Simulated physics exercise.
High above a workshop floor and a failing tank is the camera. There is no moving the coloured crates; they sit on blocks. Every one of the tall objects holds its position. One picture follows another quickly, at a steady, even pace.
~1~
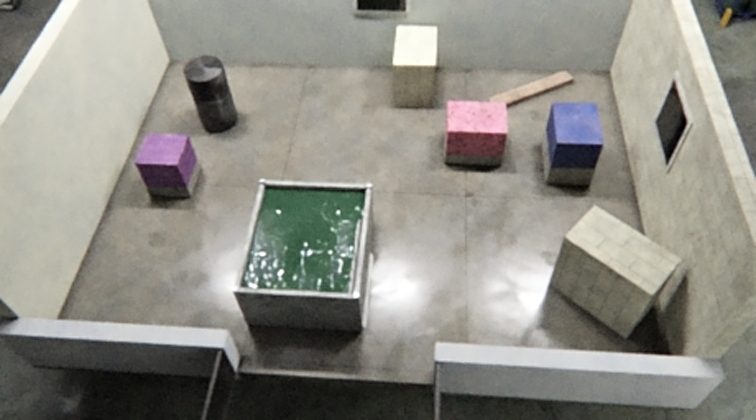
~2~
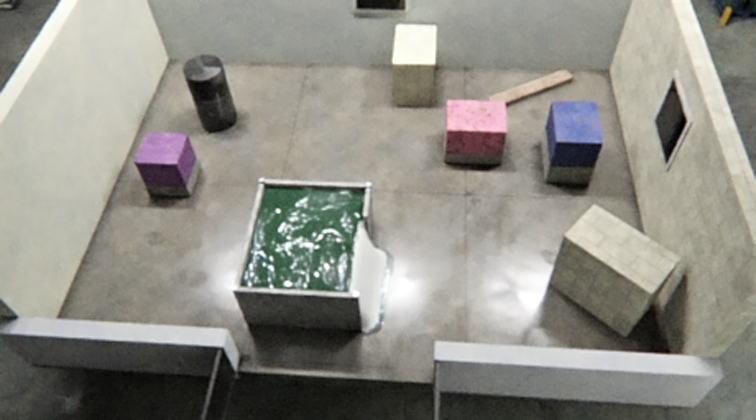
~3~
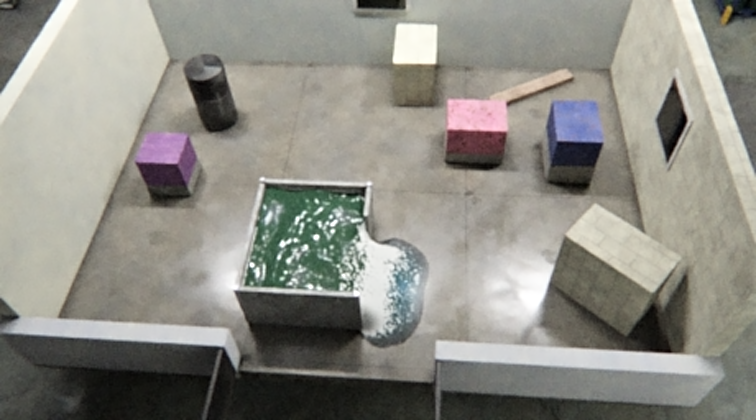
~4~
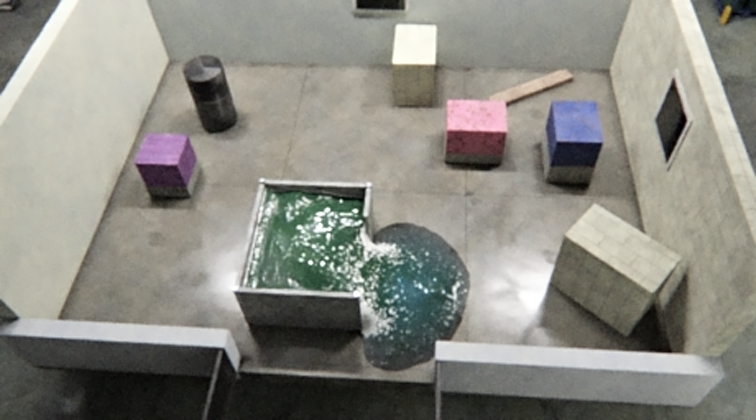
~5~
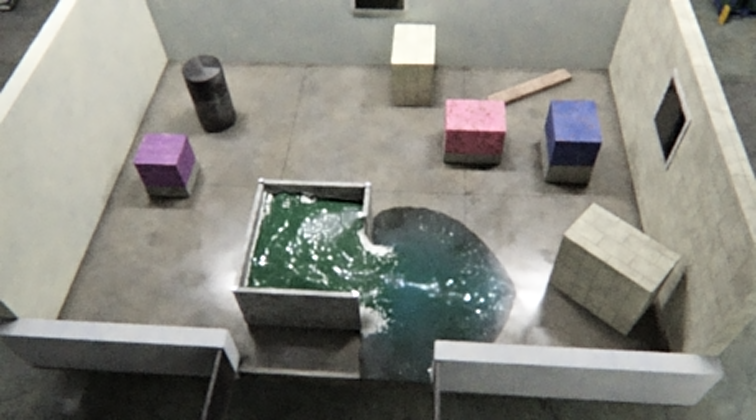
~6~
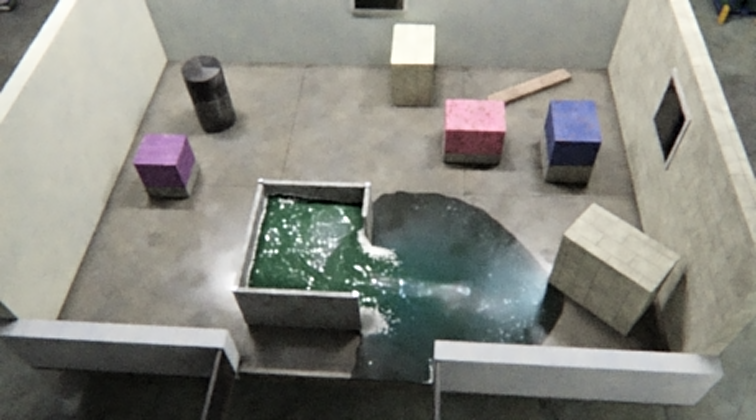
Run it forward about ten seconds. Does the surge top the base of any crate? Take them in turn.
My prediction: The pink crate comes through untouched, the blue crate comes through untouched, the purple crate comes through untouched.
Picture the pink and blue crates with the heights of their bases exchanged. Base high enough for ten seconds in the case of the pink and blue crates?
Taking them in turn, the pink crate stays clear, then the blue crate is drenched.
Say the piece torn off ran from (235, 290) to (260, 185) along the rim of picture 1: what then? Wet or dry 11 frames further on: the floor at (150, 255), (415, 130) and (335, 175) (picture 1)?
The first comes out soaked, the second untouched, the third untouched.
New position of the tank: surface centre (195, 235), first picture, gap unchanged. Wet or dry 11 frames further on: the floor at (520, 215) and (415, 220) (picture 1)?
The first spot is inundated and the second is inundated.
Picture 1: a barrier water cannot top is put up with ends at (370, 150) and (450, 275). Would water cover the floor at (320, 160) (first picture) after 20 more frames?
At that place: Covered.
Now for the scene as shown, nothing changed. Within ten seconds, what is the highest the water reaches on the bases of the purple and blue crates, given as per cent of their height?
Around 20 in a hundred for the first and 70 in a hundred for the second.
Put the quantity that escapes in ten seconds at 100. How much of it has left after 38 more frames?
My reading is near 60 per cent.
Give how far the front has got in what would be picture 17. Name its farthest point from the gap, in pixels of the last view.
Close to (609, 113), I think.
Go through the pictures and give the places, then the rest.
In the first picture, still water in the water tank at (307, 238).
In the second picture, the front is at (374, 329), out from the gap at (361, 275).
In the third picture, water pours out at (362, 277) and has run to (418, 257).
In the fourth picture, the front is at (462, 273), out from the gap at (362, 279).
In the fifth picture, the front is at (508, 286), out from the gap at (361, 279).
In the sixth picture, the front is at (557, 307), out from the gap at (361, 279).
A moment on, water covers 25 % of the floor; the pink crate water round its plinth, the blue crate water round its plinth, the purple crate not reached.
Next, water covers 25 % of the floor; the pink crate water round its plinth, the blue crate water round its plinth, the purple crate not reached.
Then, water covers 35 % of the floor; the pink crate water round its plinth, the blue crate water round its plinth, the purple crate not reached.
Later, water covers 55 % of the floor; the pink crate water round its plinth, the blue crate water round its plinth, the purple crate not reached.
In the end, water covers 75 % of the floor; the pink crate stayed above the water, the blue crate stayed above the water, the purple crate stayed above the water.
